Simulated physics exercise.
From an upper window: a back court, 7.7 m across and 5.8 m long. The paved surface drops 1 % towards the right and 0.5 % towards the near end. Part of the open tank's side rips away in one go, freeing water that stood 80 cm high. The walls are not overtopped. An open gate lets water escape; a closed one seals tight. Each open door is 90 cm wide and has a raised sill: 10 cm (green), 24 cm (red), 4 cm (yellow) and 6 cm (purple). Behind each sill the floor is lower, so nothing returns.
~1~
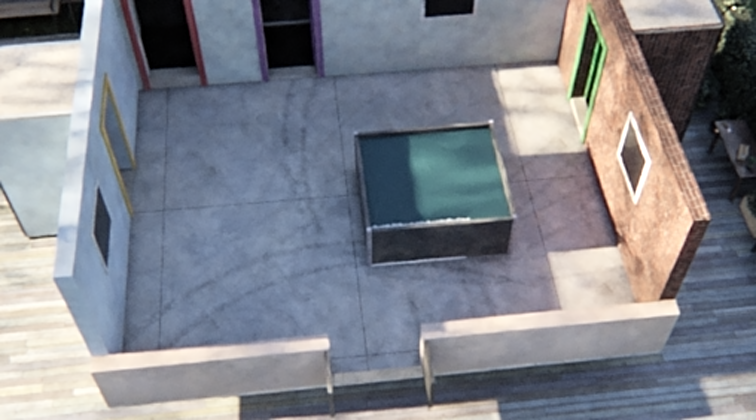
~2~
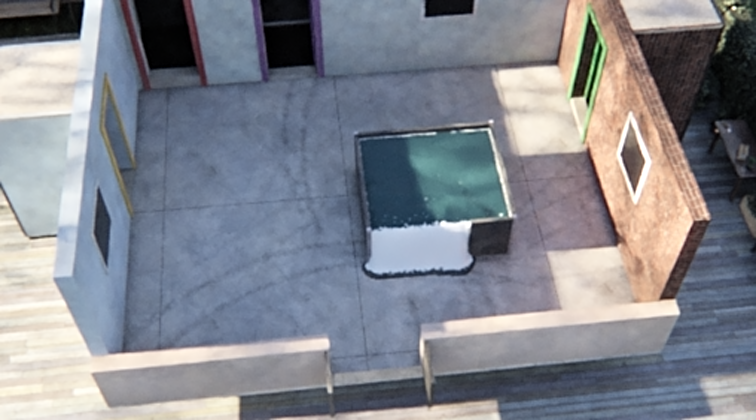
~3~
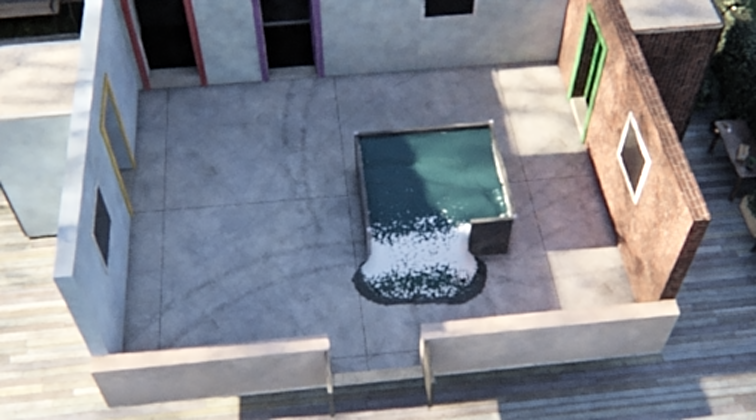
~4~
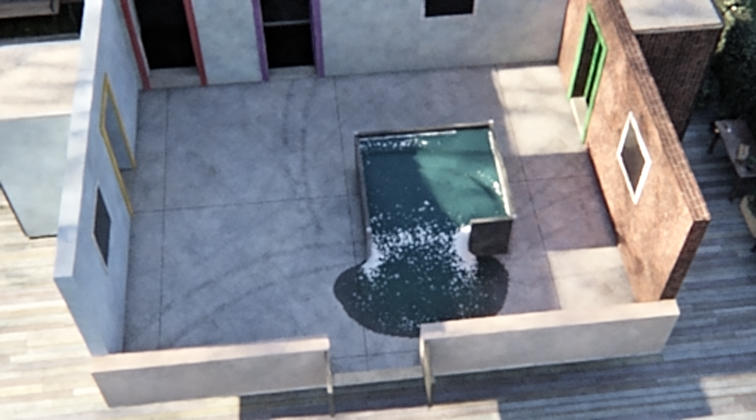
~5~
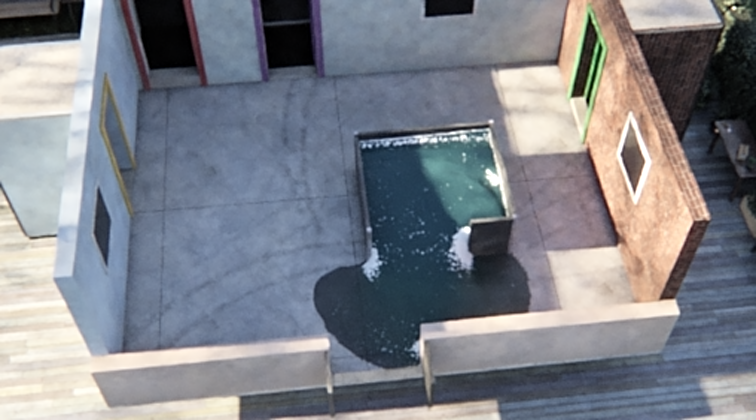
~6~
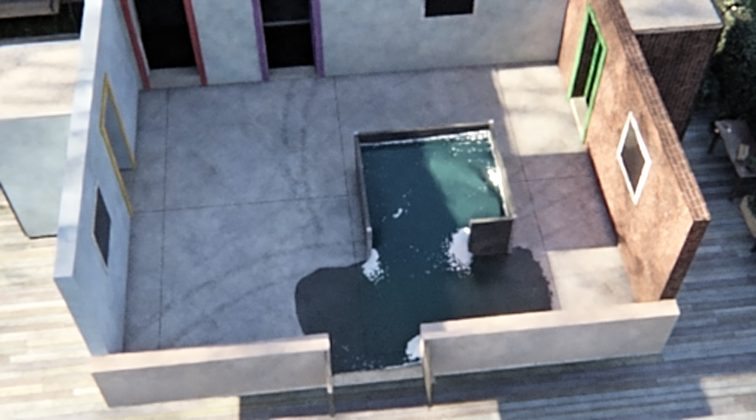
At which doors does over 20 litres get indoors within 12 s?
Within that time: At the green door it keeps below the limit; at the red door it does not reach the limit; at the yellow door it does not reach the limit; at the purple door it keeps below the limit.
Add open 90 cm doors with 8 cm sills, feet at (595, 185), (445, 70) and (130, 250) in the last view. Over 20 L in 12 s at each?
In turn: Below, not over, not over.
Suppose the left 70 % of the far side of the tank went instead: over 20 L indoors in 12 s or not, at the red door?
Then: Red not over.
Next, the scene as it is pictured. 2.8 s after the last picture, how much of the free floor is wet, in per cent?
About 40 per cent.
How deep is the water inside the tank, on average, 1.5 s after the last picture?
Some 33 cm.
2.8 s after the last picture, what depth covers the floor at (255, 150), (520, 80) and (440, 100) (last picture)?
Roughly 0, 0 and 0 cm, in turn.
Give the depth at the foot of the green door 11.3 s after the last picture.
Some 7.5 cm.
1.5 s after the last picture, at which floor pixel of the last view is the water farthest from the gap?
Around (122, 379).
Then, 0.7 s after the last picture water covers 15 % of the floor and is deepest (51 cm) near (434, 349); green door not reached, red door not reached, yellow door not reached, purple door not reached.
Then, 1.5 s after the last picture water covers 25 % of the floor and is deepest (38 cm) near (444, 338); green door not reached, red door not reached, yellow door not reached, purple door not reached.
Then, 2.8 s after the last picture water covers 40 % of the floor and is deepest (26 cm) near (625, 331); green door 4 cm at the sill, 0 L in, red door not reached, yellow door not reached, purple door not reached.
Then, 6.3 s after the last picture water covers 80 % of the floor and is deepest (16 cm) near (551, 63); green door 4 cm at the sill, 0 L in, red door 4 cm at the sill, 0 L in, yellow door 2 cm at the sill, 0 L in, purple door 2 cm at the sill, 0 L in.
Then, 11.3 s after the last picture water covers 95 % of the floor and is deepest (8 cm) near (571, 192); green door 7 cm at the sill, 2 L in, red door 3 cm at the sill, 0 L in, yellow door 1 cm at the sill, 0 L in, purple door 4 cm at the sill, 0 L in.
